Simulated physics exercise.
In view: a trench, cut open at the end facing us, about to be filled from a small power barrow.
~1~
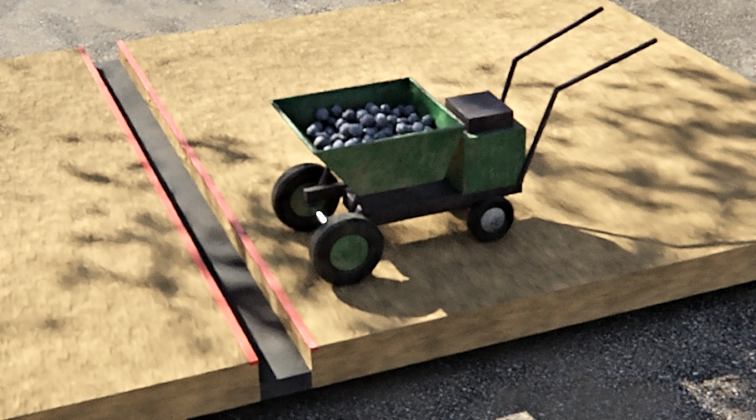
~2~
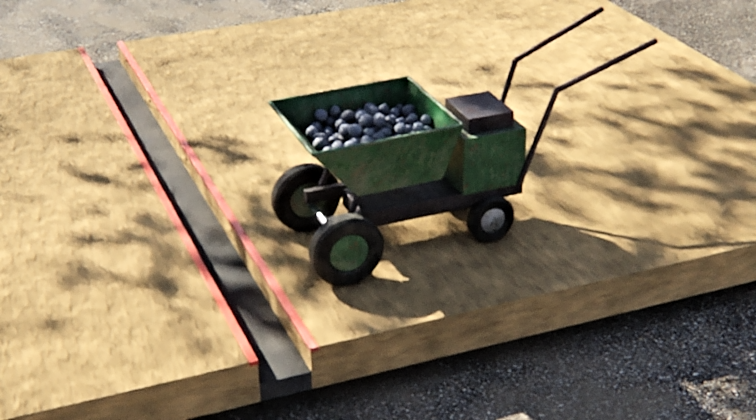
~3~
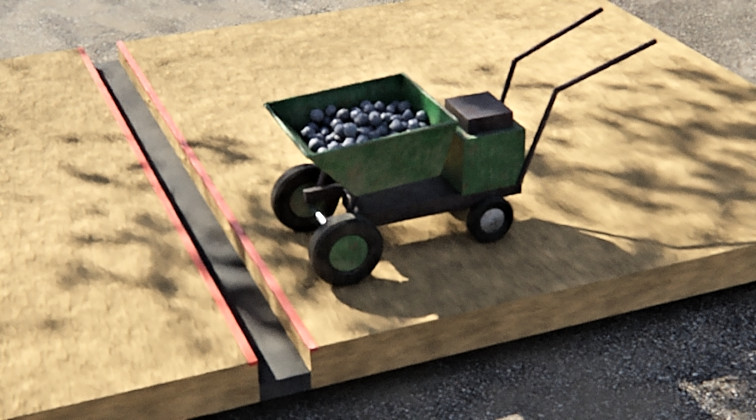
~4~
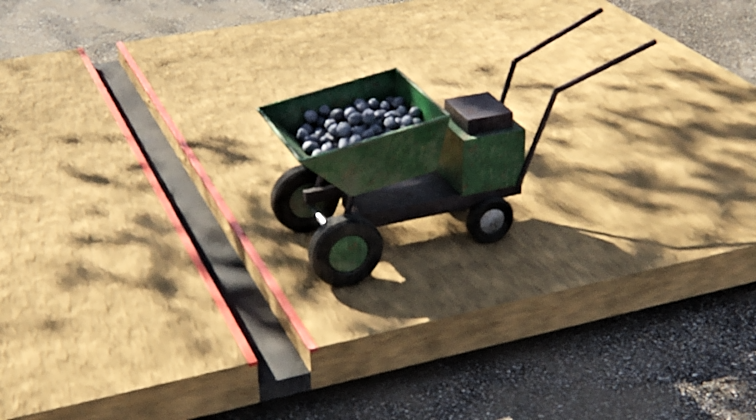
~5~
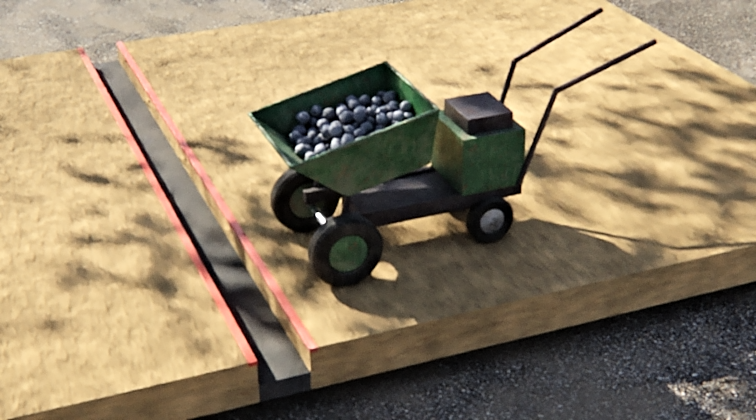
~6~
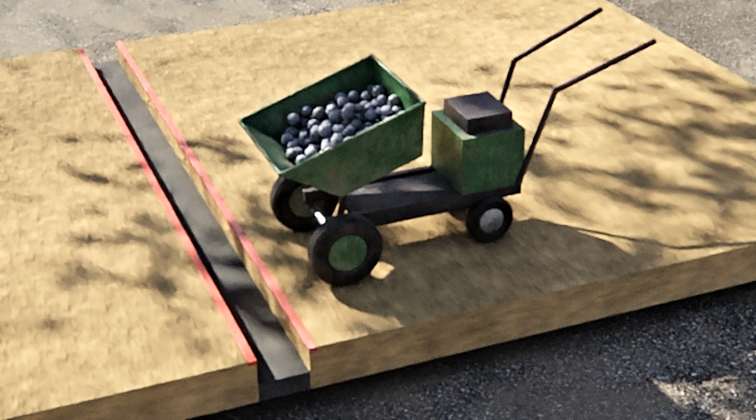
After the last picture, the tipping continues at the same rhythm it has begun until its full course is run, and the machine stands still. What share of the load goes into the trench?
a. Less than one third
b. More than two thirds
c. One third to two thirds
Less than one third (a).
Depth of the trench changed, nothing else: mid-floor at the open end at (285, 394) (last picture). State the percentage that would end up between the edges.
I'd guess close to 10 percent.
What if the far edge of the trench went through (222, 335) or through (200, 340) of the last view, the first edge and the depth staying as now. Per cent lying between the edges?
First some 40, then 70 per cent.
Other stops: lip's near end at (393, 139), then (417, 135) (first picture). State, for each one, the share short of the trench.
Roughly 20 per cent at the first spot and 40 per cent at the second.
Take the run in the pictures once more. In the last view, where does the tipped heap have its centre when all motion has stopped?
Close to (158, 281) in the last view.
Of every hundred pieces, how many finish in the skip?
It comes to about 5 percent.
Just after the last frame, skip tipped steeply; every one in the skip.
A moment on, skip tipped right over; roughly two thirds in the skip; roughly a quarter beyond it; just a few falling.
Further on, skip tipped right over; about a tenth in the skip; just a few in or heaped over the trench; the larger part beyond it.
When it is over, skip tipped right over; about a tenth in the skip; about a tenth in or heaped over the trench; the larger part beyond it.
